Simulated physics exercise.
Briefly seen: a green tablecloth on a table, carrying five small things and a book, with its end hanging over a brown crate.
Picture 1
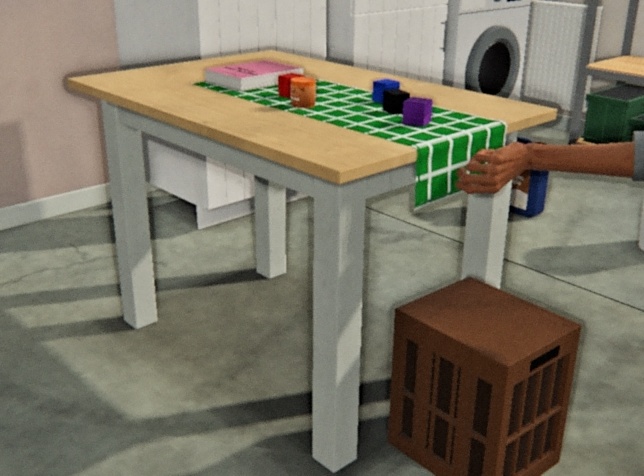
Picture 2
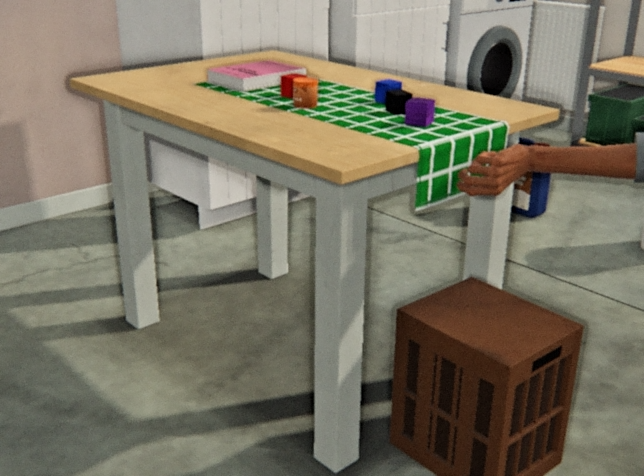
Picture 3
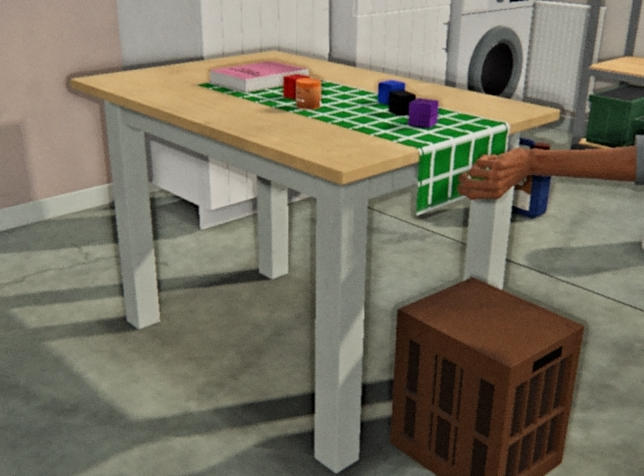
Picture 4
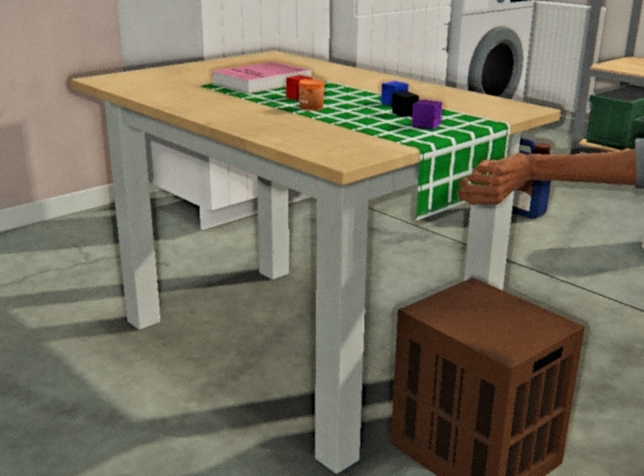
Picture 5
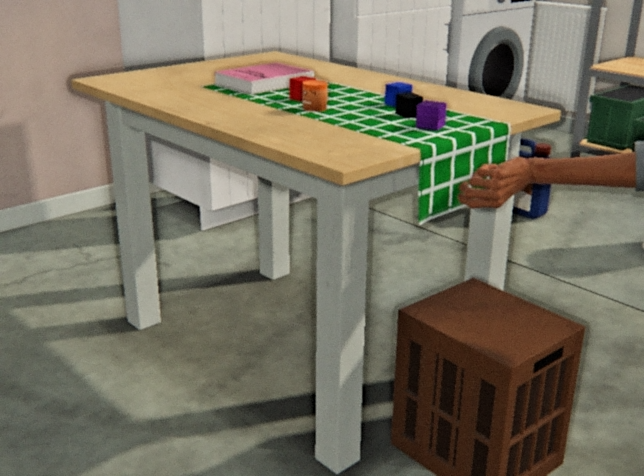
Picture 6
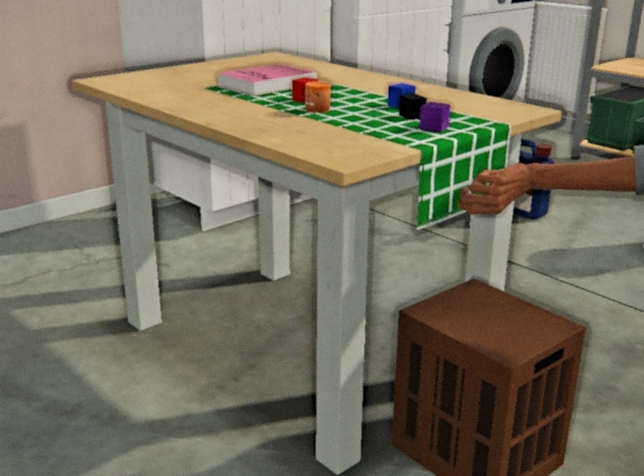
A green checked tablecloth slid slowly a short way over the table's edge above a brown crate, a hand gripping its hanging end, and the five small things and the book on it shifted slightly right.
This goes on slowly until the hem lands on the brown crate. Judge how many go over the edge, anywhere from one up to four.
The answer is two.
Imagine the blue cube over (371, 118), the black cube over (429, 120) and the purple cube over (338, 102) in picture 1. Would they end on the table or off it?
Fate of the blue cube: It goes; fate of the black cube: It goes; fate of the purple cube: It stays.
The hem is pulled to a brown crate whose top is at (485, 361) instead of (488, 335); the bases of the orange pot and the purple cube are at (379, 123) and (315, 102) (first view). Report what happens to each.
Observed: Orange pot departs; purple cube remains seated.
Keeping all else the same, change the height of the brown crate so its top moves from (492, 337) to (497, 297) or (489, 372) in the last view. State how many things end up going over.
Numbers: 1; 3.
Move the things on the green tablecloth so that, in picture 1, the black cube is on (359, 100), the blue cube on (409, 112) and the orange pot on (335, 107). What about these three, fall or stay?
The black cube stays aboard, the blue cube is lost, the orange pot stays aboard.
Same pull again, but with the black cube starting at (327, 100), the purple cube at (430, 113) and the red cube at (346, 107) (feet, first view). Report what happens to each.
Black cube: Still on; purple cube: Off; red cube: Still on.
Soon after, hem near (460, 271); purple cube gone.
After that, hem on the crate; purple cube and black cube gone.
In the end, hem on the crate; purple cube and black cube gone. The answer is two.
